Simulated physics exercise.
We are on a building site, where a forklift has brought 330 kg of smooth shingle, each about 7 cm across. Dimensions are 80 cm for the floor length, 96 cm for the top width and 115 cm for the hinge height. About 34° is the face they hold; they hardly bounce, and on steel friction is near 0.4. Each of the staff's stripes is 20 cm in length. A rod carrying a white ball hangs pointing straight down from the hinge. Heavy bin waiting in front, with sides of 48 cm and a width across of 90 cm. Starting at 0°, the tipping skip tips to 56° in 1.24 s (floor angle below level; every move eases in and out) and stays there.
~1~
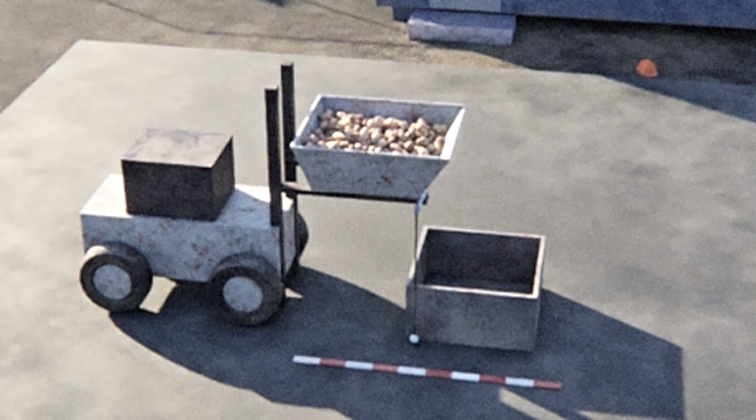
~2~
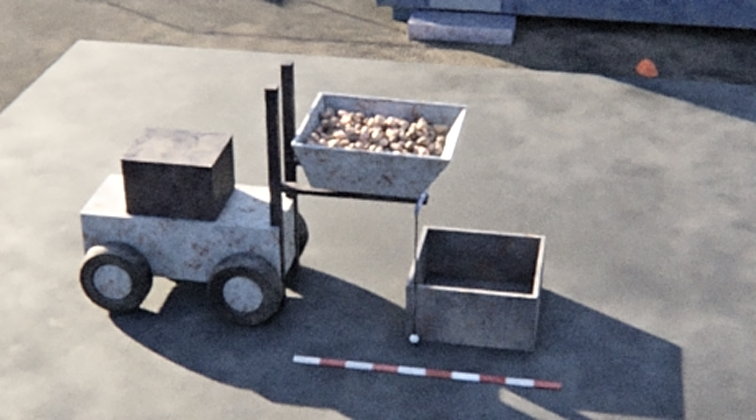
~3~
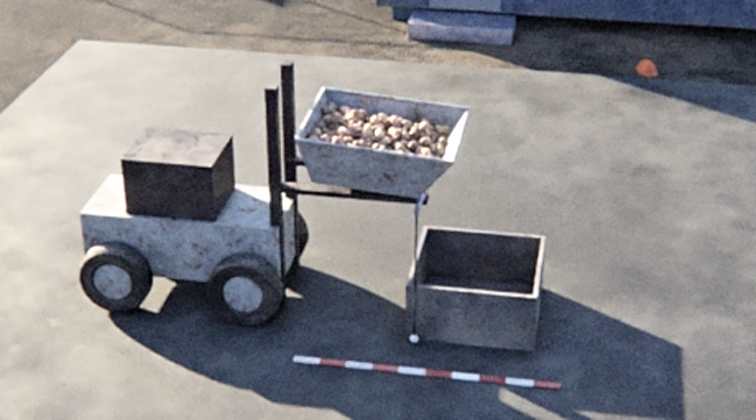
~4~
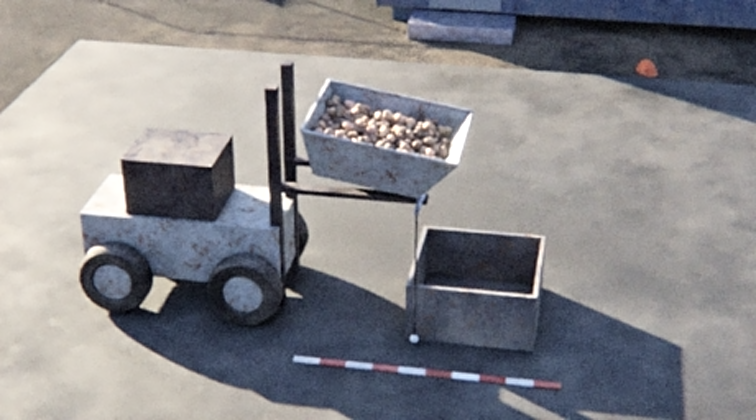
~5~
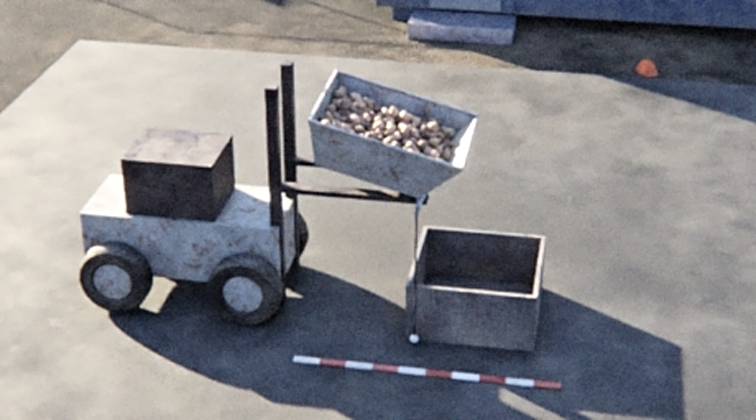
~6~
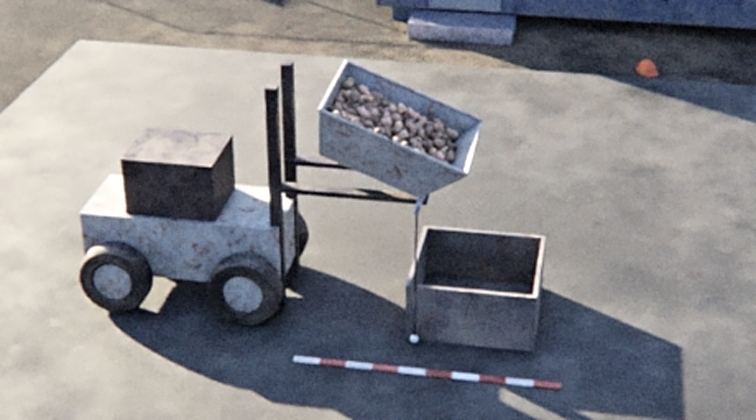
In this clip, a forklift-like vehicle on the left holds a grey skip of rounded stones above and beside an open box, and the skip gradually tilts, its left end rising while the stones stay inside.
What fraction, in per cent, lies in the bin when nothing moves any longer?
The fraction is about 30 per cent.
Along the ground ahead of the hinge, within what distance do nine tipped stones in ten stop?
I'd put it at about 160 cm.
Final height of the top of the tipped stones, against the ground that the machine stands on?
Result: Near 54 cm above the ground.
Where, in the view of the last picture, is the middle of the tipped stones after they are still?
The middle should be near (524, 311).
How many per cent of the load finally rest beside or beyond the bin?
About 25 per cent.
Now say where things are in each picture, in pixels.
In the first frame, the tipping skip is at 0°, its lip at (449, 160); the top of the load is at (369, 124).
In the second frame, the tipping skip is at 1°, its lip at (450, 161); the top of the load is at (355, 122).
The third frame shows lip at (453, 162), floor tilted 4°, highest stones at (349, 117).
In the fourth frame, the tipping skip is at 9°, its lip at (458, 166); the top of the load is at (348, 111).
The fifth frame shows lip at (463, 170), floor tilted 15°, highest stones at (344, 100).
In the sixth frame, the tipping skip is at 21°, its lip at (467, 175); the top of the load is at (349, 92).
A little later the floor is at 47°; 100 % in the tipping skip; the foremost stones are at (467, 173).
Then the floor is at 56°; 92 % in the tipping skip, 6 % in the bin, 1 % beside or beyond the bin; the foremost stones are at (523, 207).
Later still the floor is at 56°; 68 % in the tipping skip, 17 % in the bin, 15 % beside or beyond the bin; the foremost stones are at (586, 315).
In the end the floor is at 56°; 41 % in the tipping skip, 32 % in the bin, 27 % beside or beyond the bin; the foremost stones are at (751, 331).
